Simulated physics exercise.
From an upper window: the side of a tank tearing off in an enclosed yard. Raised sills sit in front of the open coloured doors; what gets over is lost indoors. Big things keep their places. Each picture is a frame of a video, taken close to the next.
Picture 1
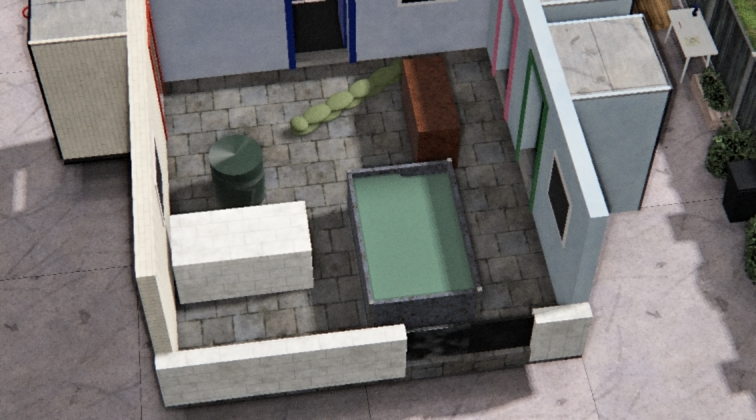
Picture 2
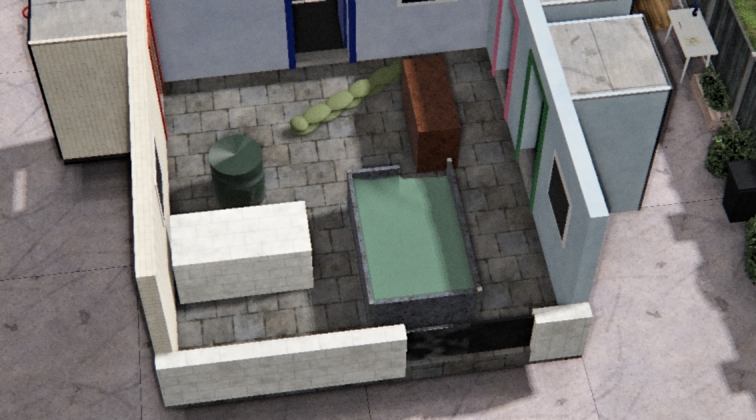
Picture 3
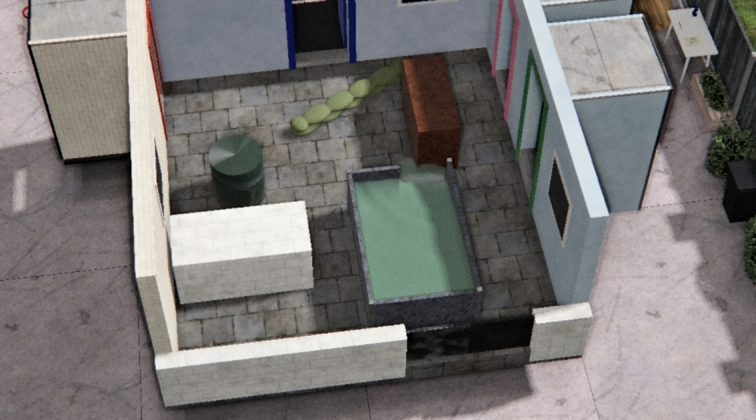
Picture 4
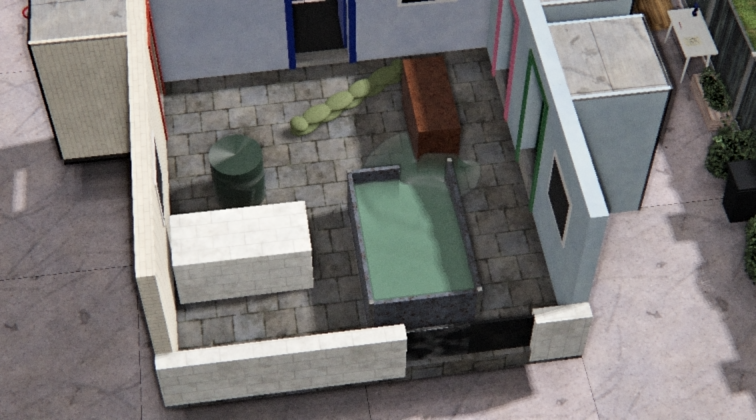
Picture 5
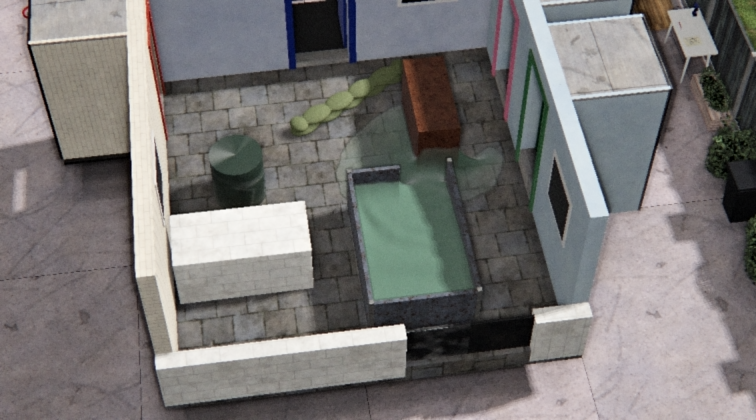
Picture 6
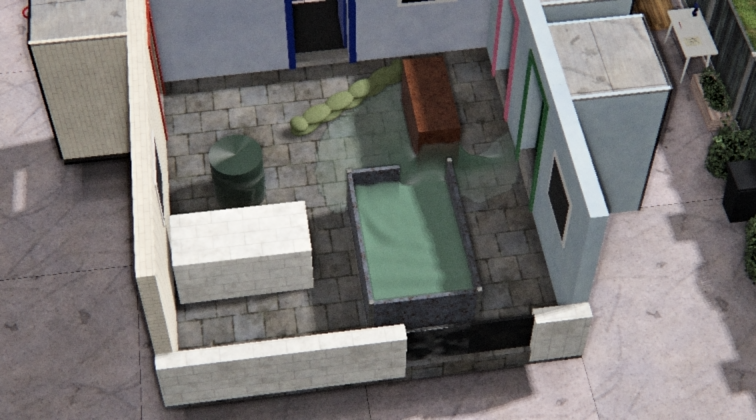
At the start, a tank of still green water sits in a walled, paved yard with a white block, a dark green barrel and a reddish-brown box. The tank's far side opens, and water pours through the gap, then spreads across the paving around the box.
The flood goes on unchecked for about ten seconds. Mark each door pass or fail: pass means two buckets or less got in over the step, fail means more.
Red door - fail, blue door - pass, green door - pass, pink door - pass.
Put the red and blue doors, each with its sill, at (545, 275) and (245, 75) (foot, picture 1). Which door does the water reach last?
The blue one.
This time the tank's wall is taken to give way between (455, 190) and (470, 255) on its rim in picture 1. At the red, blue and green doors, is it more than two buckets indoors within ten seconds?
I reckon the red door gets too much, the blue door keeps within bounds too, and the green door keeps within bounds.
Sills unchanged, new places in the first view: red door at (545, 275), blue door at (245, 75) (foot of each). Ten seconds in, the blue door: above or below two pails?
Blue is not flooded.
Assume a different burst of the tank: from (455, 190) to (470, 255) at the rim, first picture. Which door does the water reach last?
The door marked red comes last.
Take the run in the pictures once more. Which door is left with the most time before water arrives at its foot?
Result: The red one.
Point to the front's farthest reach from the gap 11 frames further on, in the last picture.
Close to (168, 156).
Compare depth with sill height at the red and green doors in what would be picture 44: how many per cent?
First 150 percent, then 50 percent.
A moment on, water covers 25 % of the floor; the red door not reached, the blue door not reached, the green door under two buckets in, the pink door wet at the sill, nothing in.
Next, water covers 50 % of the floor; the red door not reached, the blue door wet at the sill, nothing in, the green door under two buckets in, the pink door wet at the sill, nothing in.
Then, water covers 65 % of the floor; the red door under two buckets in, the blue door wet at the sill, nothing in, the green door under two buckets in, the pink door wet at the sill, nothing in.
Later, water covers 90 % of the floor; the red door over two buckets in, the blue door wet at the sill, nothing in, the green door under two buckets in, the pink door under two buckets in.
In the end, water covers 95 % of the floor; the red door over two buckets in, the blue door wet at the sill, nothing in, the green door under two buckets in, the pink door under two buckets in.
